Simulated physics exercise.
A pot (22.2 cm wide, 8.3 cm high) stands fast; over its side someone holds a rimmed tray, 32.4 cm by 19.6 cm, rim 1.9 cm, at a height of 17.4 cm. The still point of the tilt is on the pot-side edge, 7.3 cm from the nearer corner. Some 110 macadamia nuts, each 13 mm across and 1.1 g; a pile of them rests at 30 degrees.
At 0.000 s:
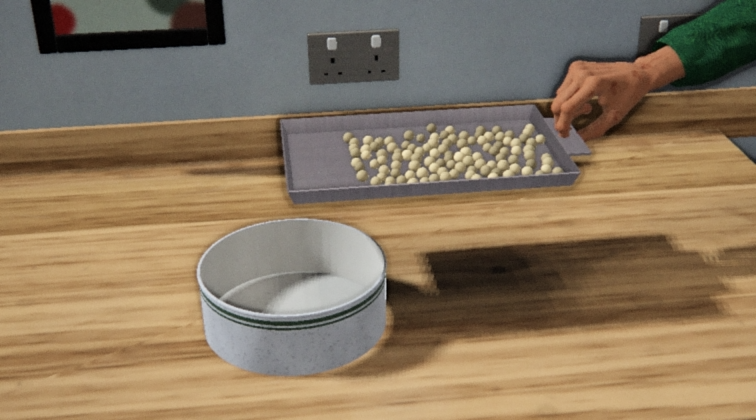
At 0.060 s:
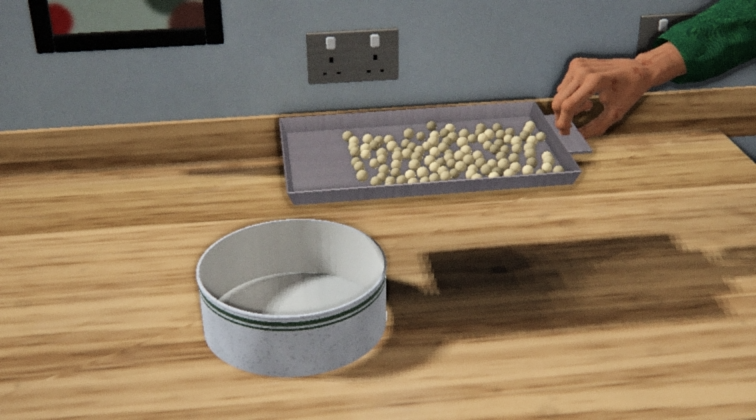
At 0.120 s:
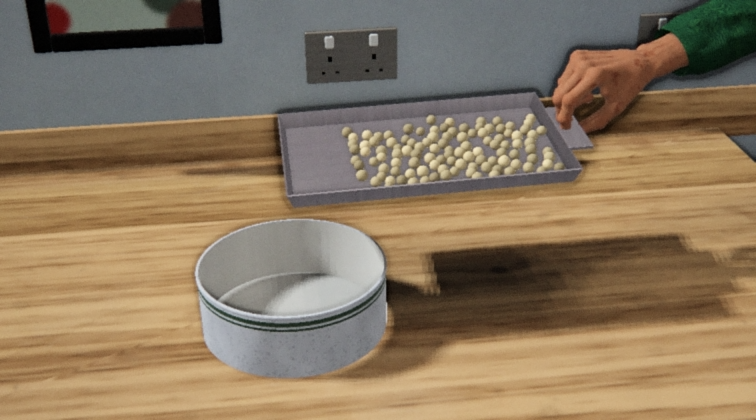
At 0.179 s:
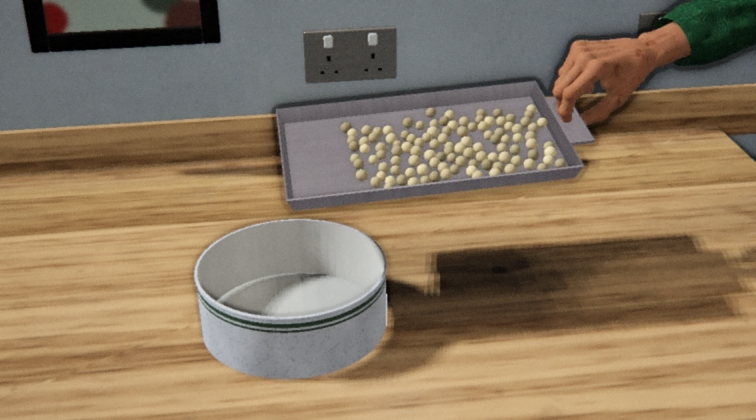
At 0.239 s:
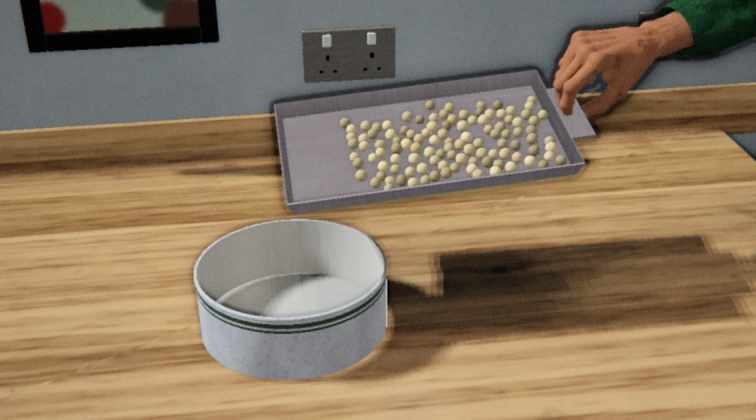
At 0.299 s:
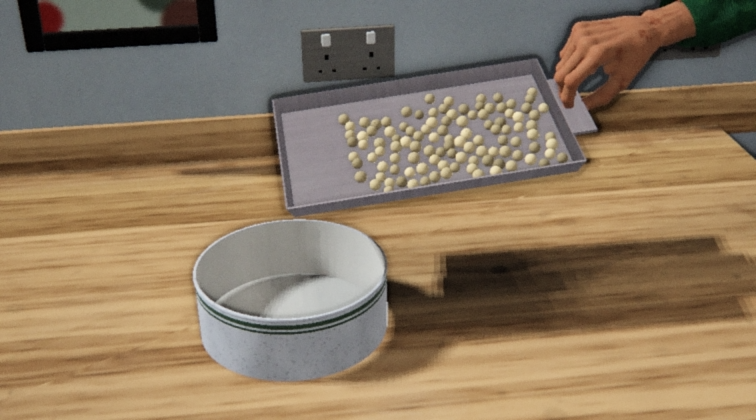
On a wooden counter, a hand slowly tilts a tray of round nuts beside a pot.
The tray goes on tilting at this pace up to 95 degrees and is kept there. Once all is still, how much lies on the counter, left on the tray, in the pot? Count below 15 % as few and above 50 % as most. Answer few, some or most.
Counter some, tray few, pot most.
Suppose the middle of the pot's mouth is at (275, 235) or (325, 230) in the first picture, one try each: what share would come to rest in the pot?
Some 35 and 45 per cent.
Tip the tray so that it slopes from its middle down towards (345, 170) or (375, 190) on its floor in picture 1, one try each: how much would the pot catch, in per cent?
Some 95 and 100 per cent.
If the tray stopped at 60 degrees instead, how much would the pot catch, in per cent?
Then about 20 per cent.
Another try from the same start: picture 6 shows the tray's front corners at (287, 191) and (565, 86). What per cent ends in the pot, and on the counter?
Pot 70, counter 30.
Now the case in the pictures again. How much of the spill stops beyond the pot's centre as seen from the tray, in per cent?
About 0 per cent.
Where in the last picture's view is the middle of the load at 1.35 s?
Around (396, 200).
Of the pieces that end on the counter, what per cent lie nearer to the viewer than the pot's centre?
Roughly 90 per cent.
After 0.93 s, tilt 53 degrees; the tray holds 100 %, the pot 0 %.
Then, at 1.35 s, tilt 78 degrees; the tray holds 90 %, the pot 0 %.
After 1.84 s, tilt 95 degrees; the tray holds 0 %, the pot 65 %.
At rest (2.6 s), counter 35 %, tray 0 %, pot 65 %.
